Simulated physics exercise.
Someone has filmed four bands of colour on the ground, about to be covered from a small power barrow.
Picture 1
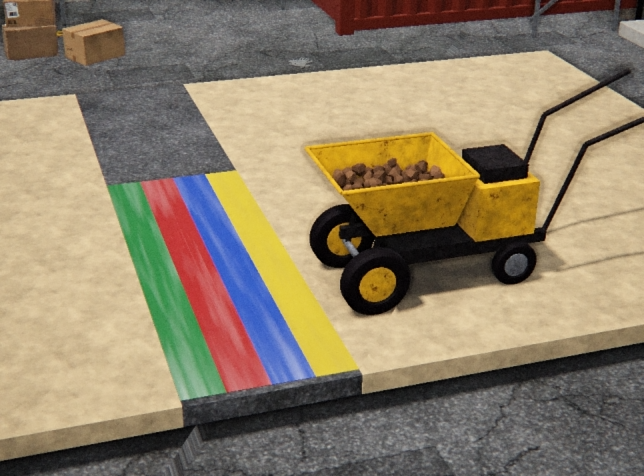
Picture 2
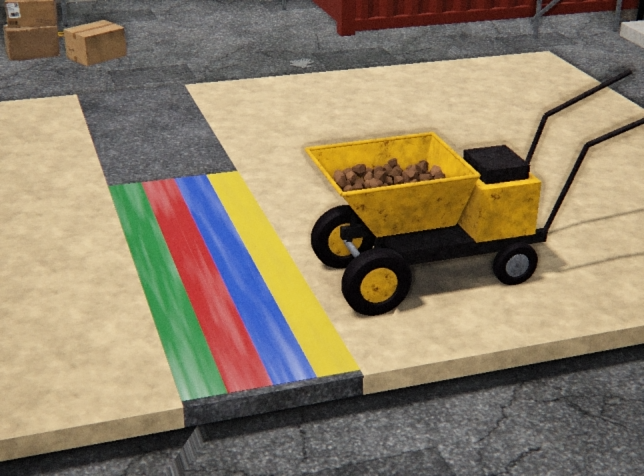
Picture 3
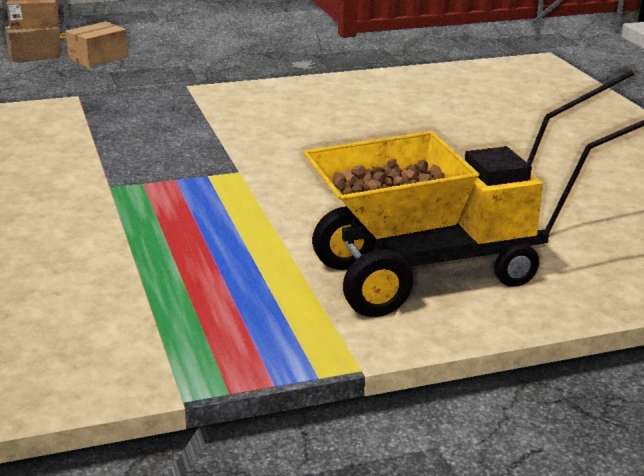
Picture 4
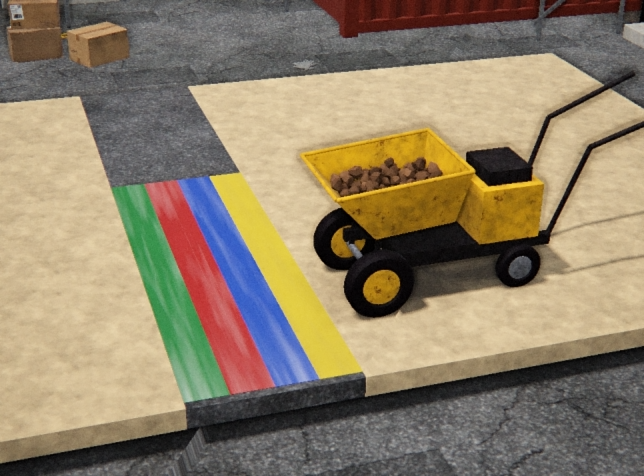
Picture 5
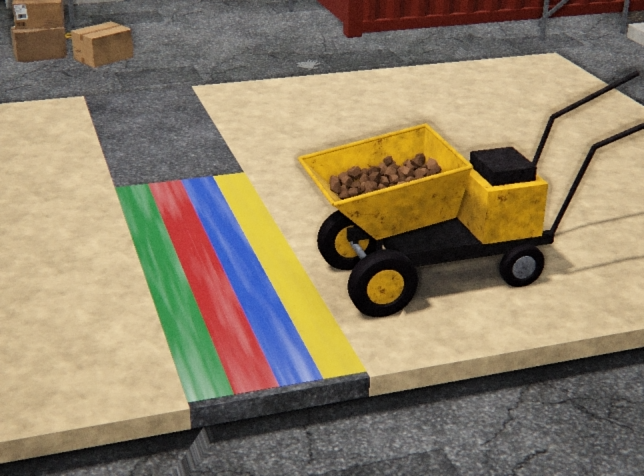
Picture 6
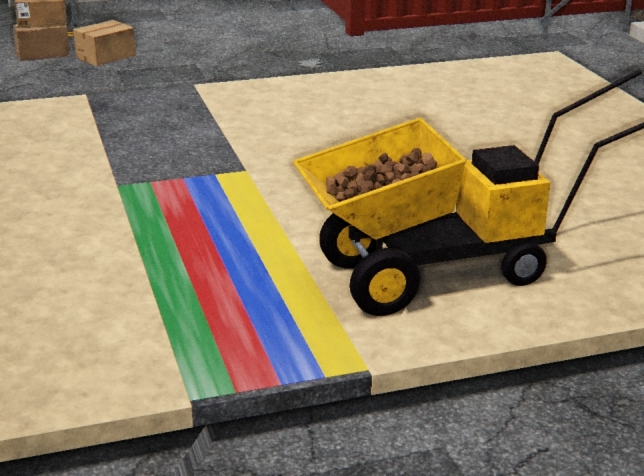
The yellow skip of a small black-wheeled power barrow, loaded with brown clods, starts level and then tilts slightly, its left lip dipping a little. Seen from above at an angle, the barrow stands on pale slabs in a grey yard, right of green, red, blue and yellow bands, with boxes and a red container behind. The wheels stay put while the view drifts very slightly.
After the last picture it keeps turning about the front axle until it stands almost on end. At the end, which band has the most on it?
The heap favours the red strip.
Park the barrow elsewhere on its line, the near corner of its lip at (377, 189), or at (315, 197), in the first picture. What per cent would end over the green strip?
About 0 and 40 per cent.
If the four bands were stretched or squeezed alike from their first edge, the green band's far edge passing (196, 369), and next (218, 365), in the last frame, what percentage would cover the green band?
About 20 and 30 per cent.
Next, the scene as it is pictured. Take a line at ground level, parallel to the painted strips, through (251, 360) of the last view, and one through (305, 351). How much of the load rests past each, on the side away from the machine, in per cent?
Roughly 40 per cent, and 90 per cent.
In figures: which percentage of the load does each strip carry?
About: Yellow strip 0, blue strip 25, red strip 40, green strip 20 per cent.
Soon after the last picture, skip tipped well over; all in the skip.
A little later, skip tipped steeply; most in the skip; a stray few over the blue strip; a small part over the red strip.
Later still, skip tipped right over; about a quarter in the skip; about a quarter over the blue strip; about a third over the red strip; about a quarter over the green strip; a stray few off the paint.
At rest, skip tipped right over; a small part in the skip; none over the yellow strip; about a quarter over the blue strip; about a third over the red strip; about a quarter over the green strip; a stray few off the paint.
